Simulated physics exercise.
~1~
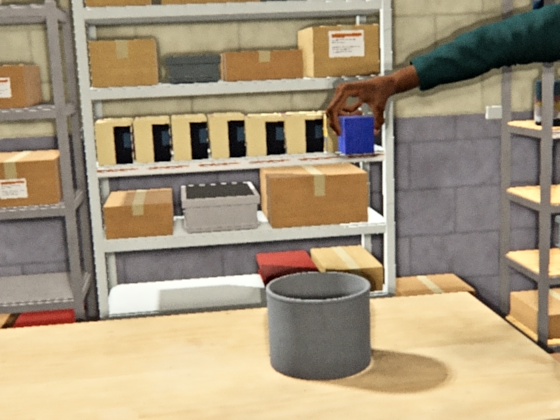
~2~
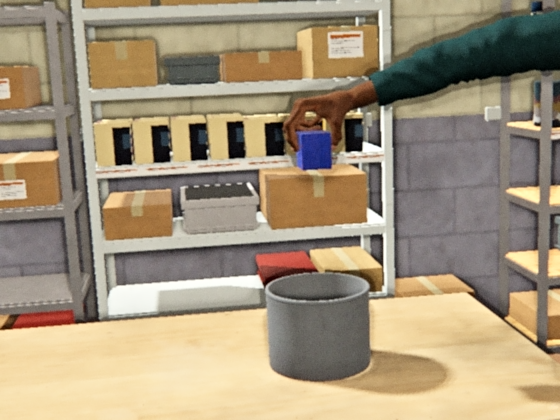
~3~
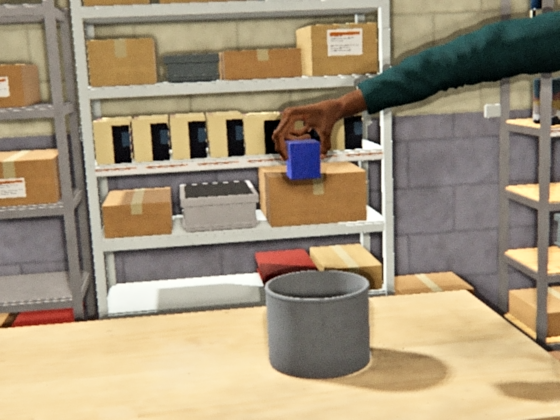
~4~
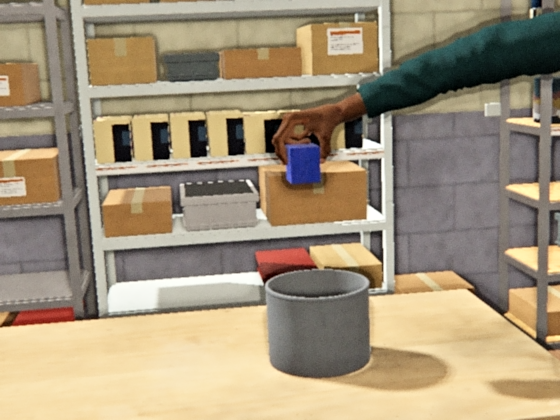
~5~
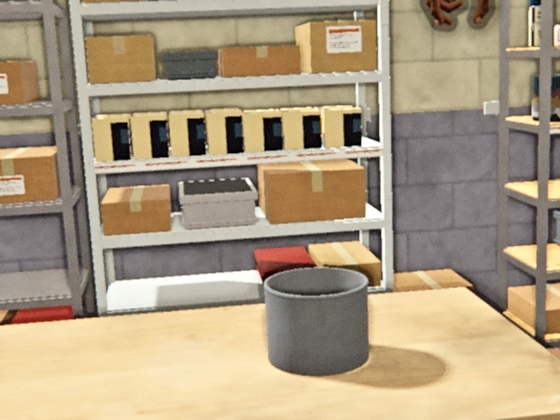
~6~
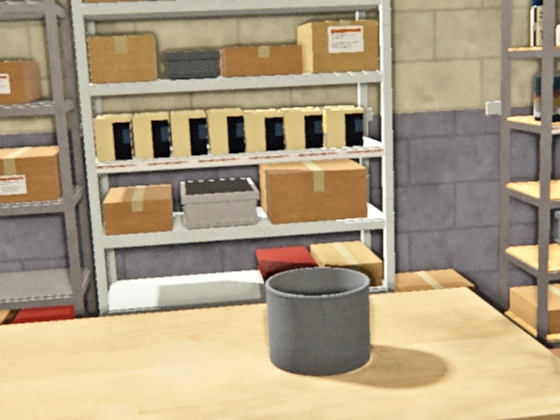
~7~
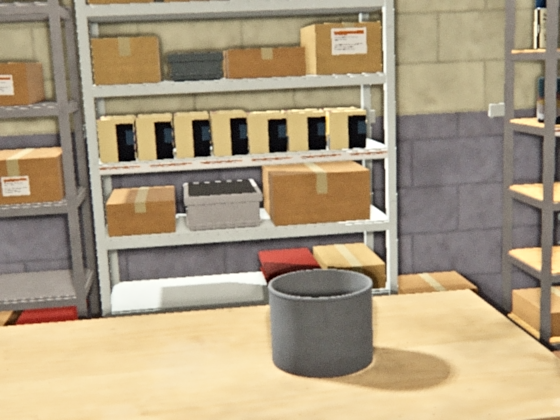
A hand held a small blue block above a gray round container on a wooden table, moved it left and slightly down, then let go and drew back; the block dropped inside, out of sight, leaving the container standing still.
